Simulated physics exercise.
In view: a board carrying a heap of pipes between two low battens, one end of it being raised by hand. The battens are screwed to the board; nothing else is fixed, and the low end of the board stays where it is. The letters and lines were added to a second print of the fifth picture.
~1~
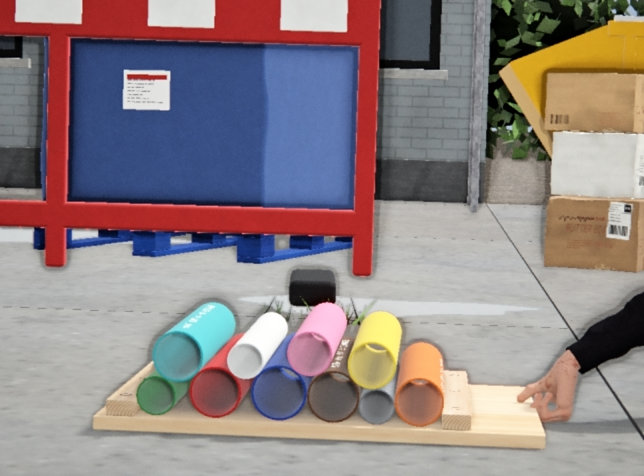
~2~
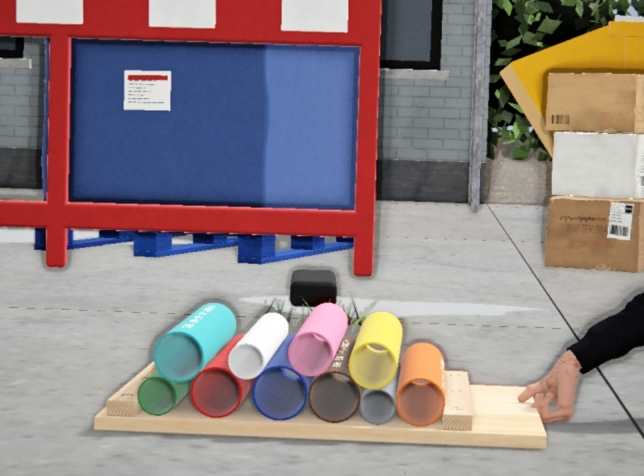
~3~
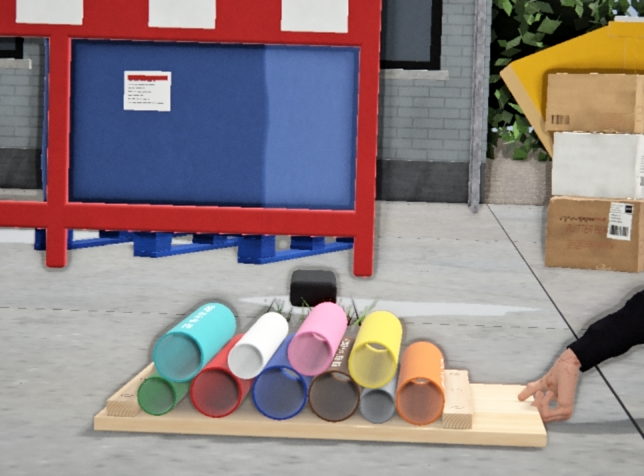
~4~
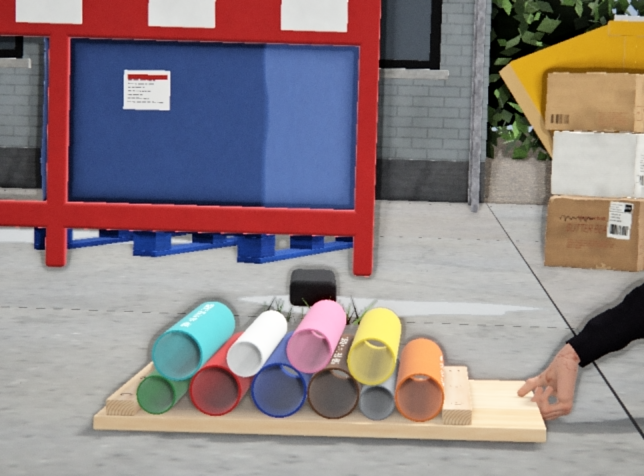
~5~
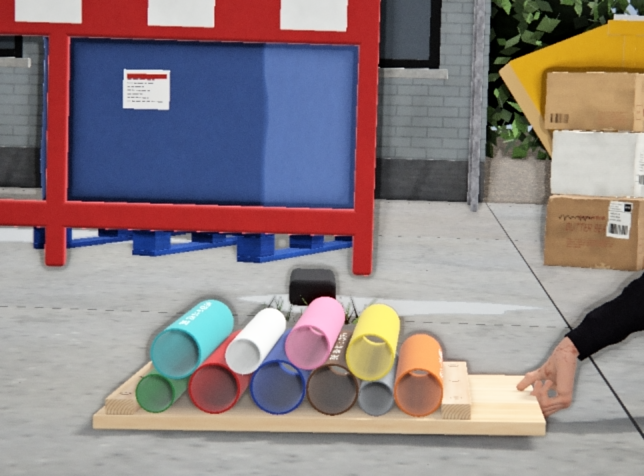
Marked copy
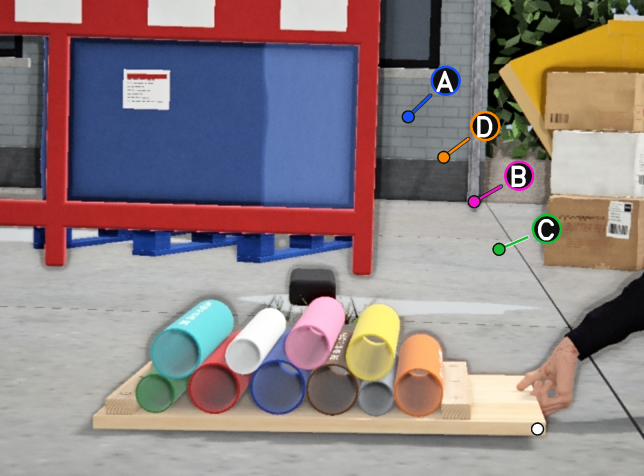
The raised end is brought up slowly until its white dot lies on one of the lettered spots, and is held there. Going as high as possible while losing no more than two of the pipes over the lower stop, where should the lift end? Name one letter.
Mark B is as high as it can go.
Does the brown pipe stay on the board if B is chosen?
The brown pipe: Yes.
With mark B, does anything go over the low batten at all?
Yes, at B.
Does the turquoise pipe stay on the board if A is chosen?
The turquoise pipe: No.
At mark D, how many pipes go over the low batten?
At D the number is three.
On the marked copy, A at (408, 117); B at (474, 202); C at (499, 249); D at (444, 157); the white dot at (537, 429).
Taking B. A third of the way, board at 18°.
Two thirds of the way, board at 32°.
When it is over, board at 32°, one over the low batten (turquoise).
As for the rest, A three over the low batten (turquoise, white, pink); C one over the low batten (turquoise); D three over the low batten (turquoise, white, pink).
